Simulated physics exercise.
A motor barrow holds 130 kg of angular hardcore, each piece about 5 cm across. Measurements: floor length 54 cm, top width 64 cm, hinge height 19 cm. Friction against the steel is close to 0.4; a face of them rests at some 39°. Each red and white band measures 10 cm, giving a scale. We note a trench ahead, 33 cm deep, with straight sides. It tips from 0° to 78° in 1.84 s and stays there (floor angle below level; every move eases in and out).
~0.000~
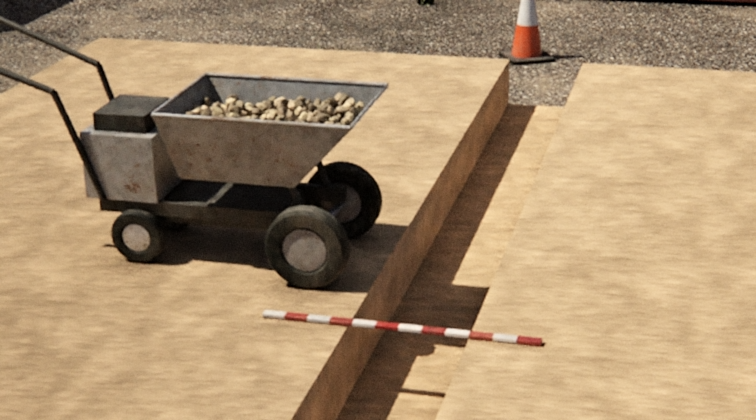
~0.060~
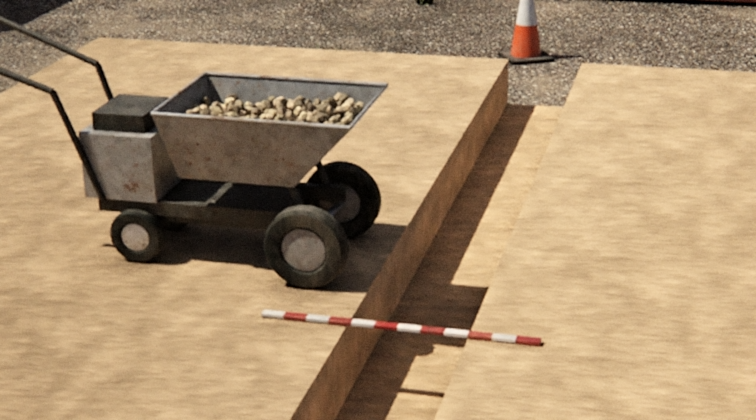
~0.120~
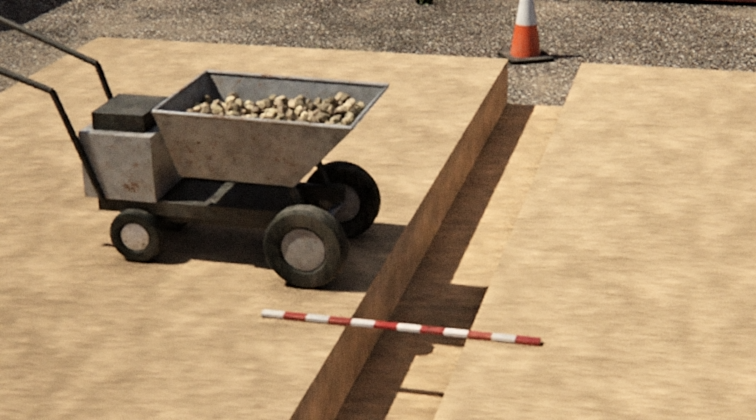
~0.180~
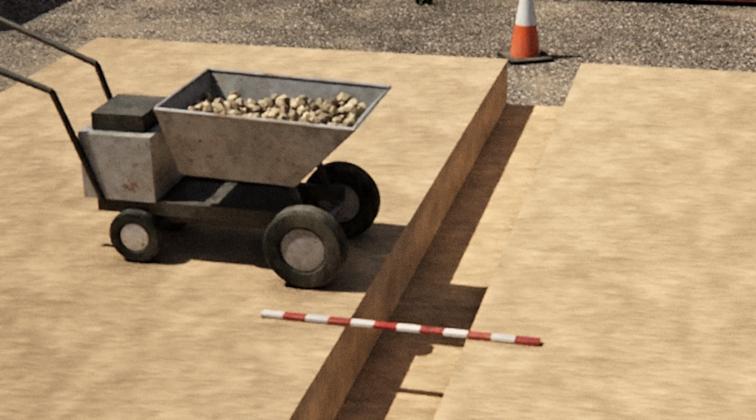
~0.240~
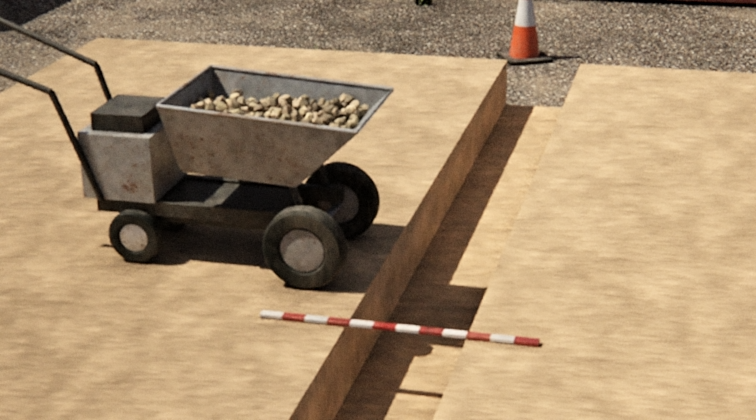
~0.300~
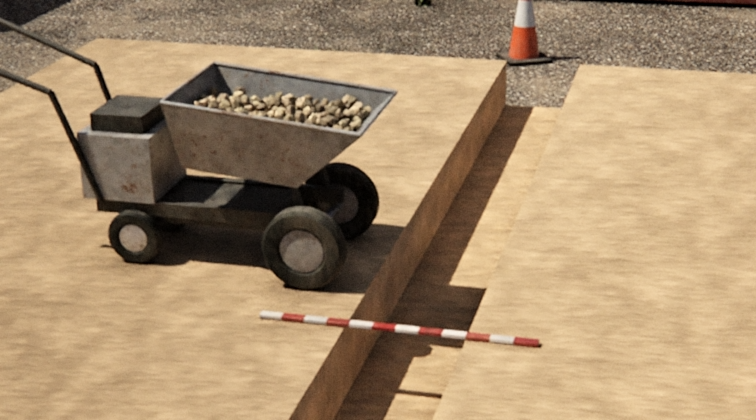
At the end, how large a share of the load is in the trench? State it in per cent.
A share of about 75 per cent.
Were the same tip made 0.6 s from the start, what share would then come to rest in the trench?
Around 45 per cent would end in the trench.
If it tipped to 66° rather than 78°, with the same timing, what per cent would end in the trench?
Near 65 per cent then.
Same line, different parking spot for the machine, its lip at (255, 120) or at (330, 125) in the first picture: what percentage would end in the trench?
Roughly 100 percent for the first, and 95 percent for the second.
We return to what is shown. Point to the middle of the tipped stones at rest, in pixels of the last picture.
(471, 321).
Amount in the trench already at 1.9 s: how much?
By that moment, roughly 35 per cent of the load.
After 1.4 s the floor is at 66°; 100 % in the skip; the foremost stones are at (456, 225).
After 1.9 s the floor is at 78°; 48 % in the skip, 35 % in the trench, 17 % past the trench; the foremost stones are at (567, 285).
After 2.3 s the floor is at 78°; 14 % in the skip, 59 % in the trench, 26 % past the trench; the foremost stones are at (608, 304).
After 4.2 s the floor is at 78°; 0 % in the skip, 75 % in the trench, 25 % past the trench; the foremost stones are at (609, 305).
